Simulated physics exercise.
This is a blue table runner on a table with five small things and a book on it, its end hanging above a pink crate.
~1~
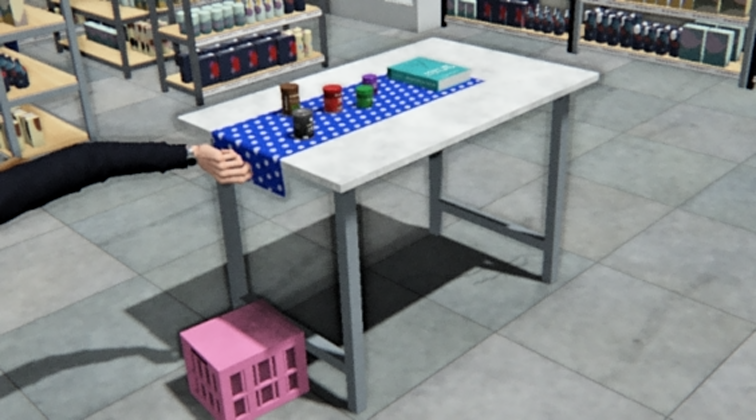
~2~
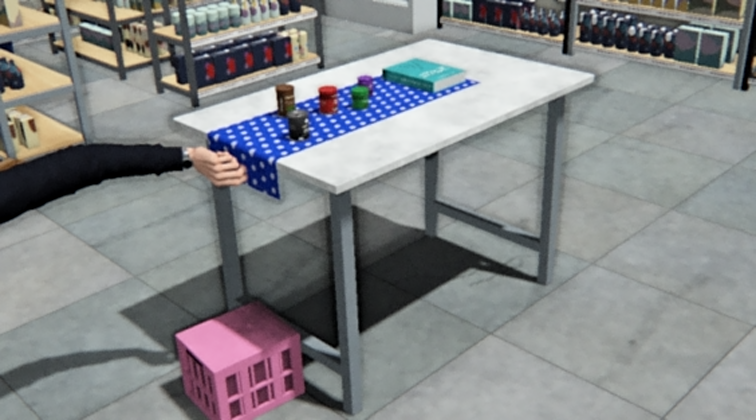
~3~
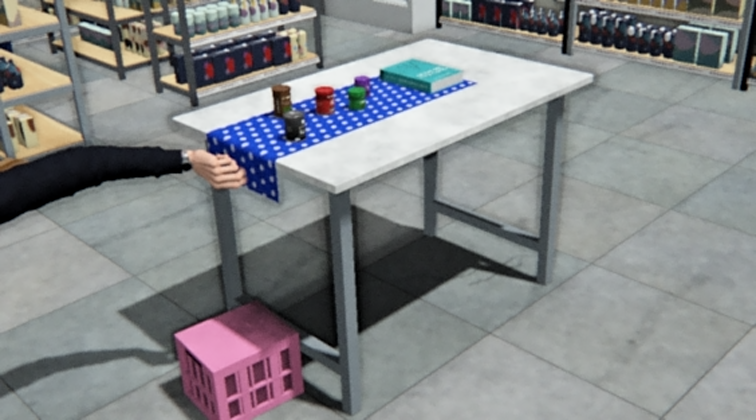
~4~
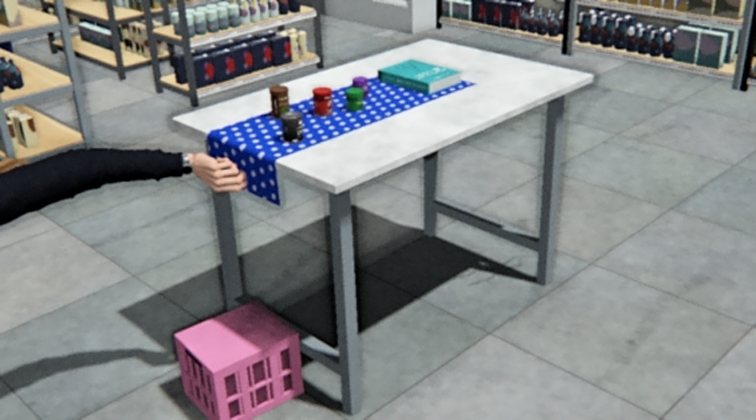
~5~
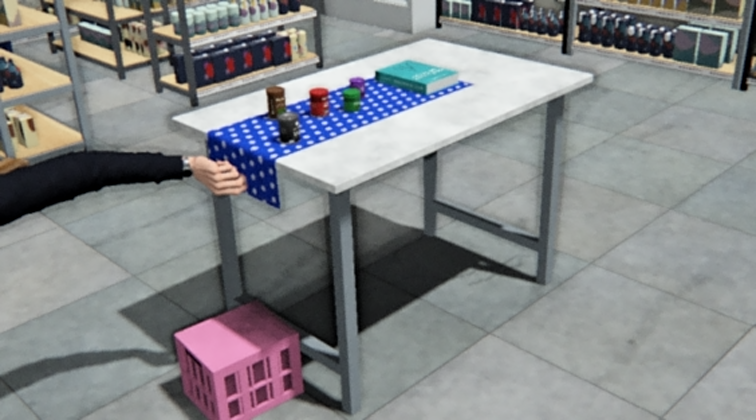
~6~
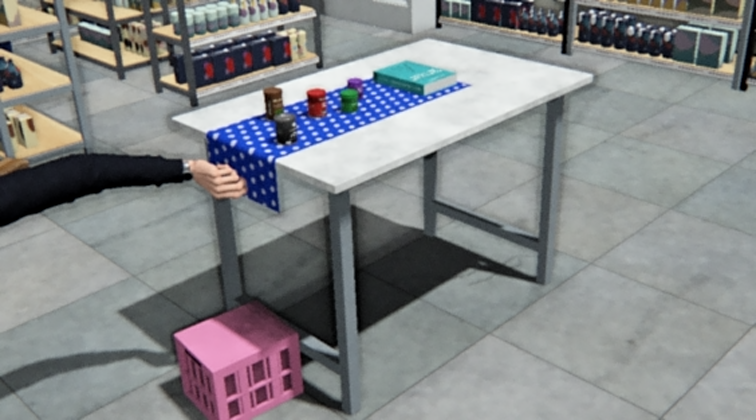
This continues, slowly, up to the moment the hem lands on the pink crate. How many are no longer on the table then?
The count of fallen things is four.
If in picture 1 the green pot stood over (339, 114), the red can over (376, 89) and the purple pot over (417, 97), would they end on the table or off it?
The green pot drops off, the red can does not fall, the purple pot holds on.
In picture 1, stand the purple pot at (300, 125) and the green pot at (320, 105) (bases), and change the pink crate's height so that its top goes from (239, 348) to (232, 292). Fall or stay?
The purple pot is carried off; the green pot keeps its place on top.
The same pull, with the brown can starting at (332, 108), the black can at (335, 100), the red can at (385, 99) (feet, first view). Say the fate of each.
The brown can tumbles off; the black can is carried off; the red can remains up.
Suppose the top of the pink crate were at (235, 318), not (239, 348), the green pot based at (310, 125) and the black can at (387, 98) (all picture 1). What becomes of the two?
The green pot comes down; the black can does not fall.
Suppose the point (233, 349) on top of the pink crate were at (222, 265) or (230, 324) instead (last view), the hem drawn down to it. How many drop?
In that case 1 and 3.
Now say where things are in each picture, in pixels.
Hem (285, 197); black can (302, 112); brown can (289, 86); red can (332, 87); green pot (364, 88); purple pot (369, 76); top of the crate (239, 348), in the first frame.
Hem (280, 200); black can (298, 113), in the second frame.
Hem (279, 203); brown can (281, 88), in the third frame.
Hem (280, 206); red can (322, 90); top of the crate (234, 350), in the fourth frame.
Hem (280, 209); green pot (351, 91), in the fifth frame.
Hem (279, 213); black can (285, 117); brown can (273, 90); red can (316, 91); green pot (349, 92); purple pot (355, 80), in the sixth frame.
Soon after, hem near (248, 238); black can gone.
Then, hem near (252, 283); black can and brown can gone.
Further on, hem on the crate; black can, brown can, red can and green pot gone.
At rest, hem on the crate; black can, brown can, red can and green pot gone. It carries off four.
